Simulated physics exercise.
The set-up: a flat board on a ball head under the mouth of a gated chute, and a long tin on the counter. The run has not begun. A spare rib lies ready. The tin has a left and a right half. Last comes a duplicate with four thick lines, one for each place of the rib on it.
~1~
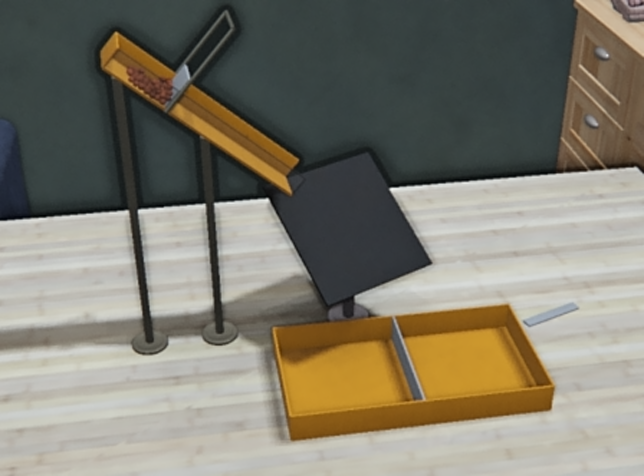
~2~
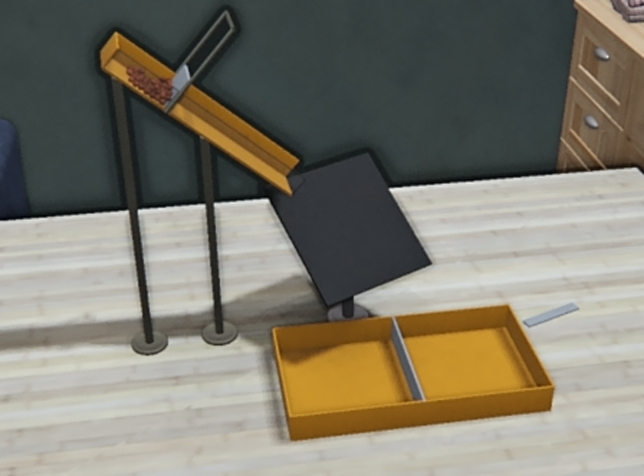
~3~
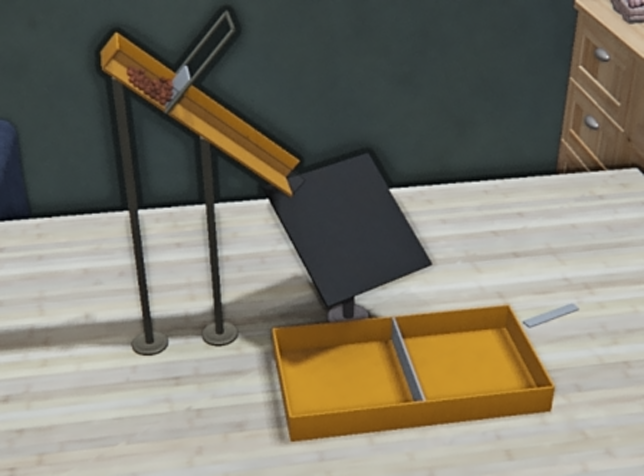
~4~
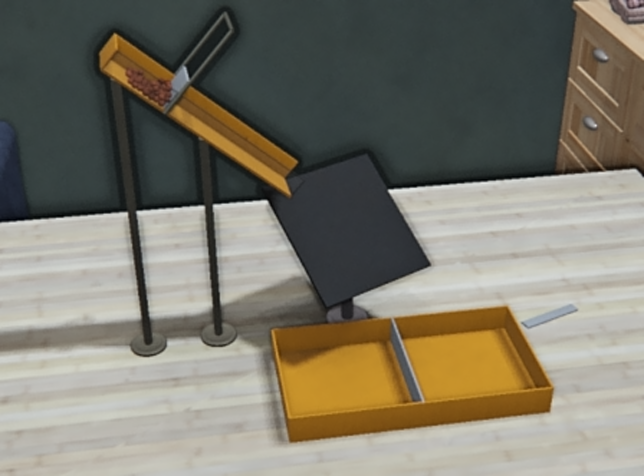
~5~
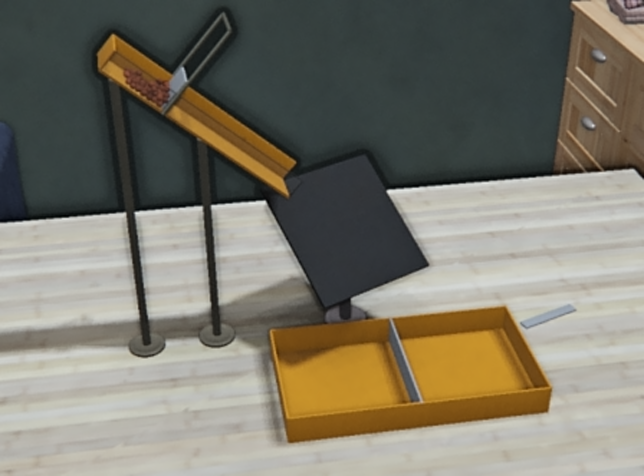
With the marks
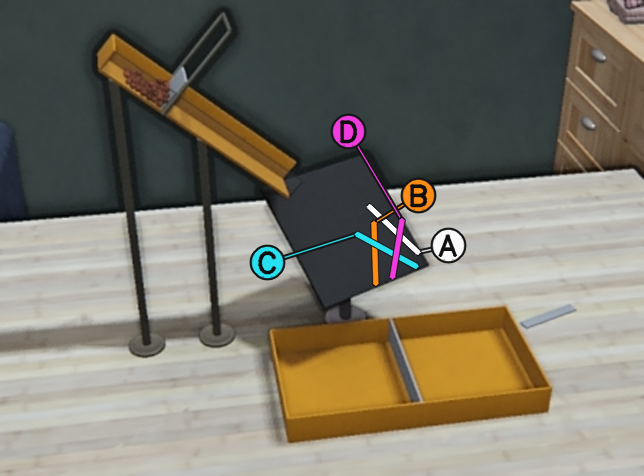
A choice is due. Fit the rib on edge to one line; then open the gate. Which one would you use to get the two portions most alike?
Line D does it best.
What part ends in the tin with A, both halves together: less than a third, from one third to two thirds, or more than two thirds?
More than two thirds.
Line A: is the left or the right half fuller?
More lands on the right.
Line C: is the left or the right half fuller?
The right half.
On the marked copy, line A from (369, 206) to (417, 252); line B from (373, 223) to (375, 283); line C from (357, 234) to (416, 266); line D from (401, 220) to (392, 276).
If A is chosen, of what is caught, a stray few in the left half, nearly all in the right.
If B is chosen, of what is caught, most in the left half, a small part in the right.
If C is chosen, of what is caught, a small part in the left half, most in the right.
If D is chosen, of what is caught, about two thirds in the left half, about a third in the right.
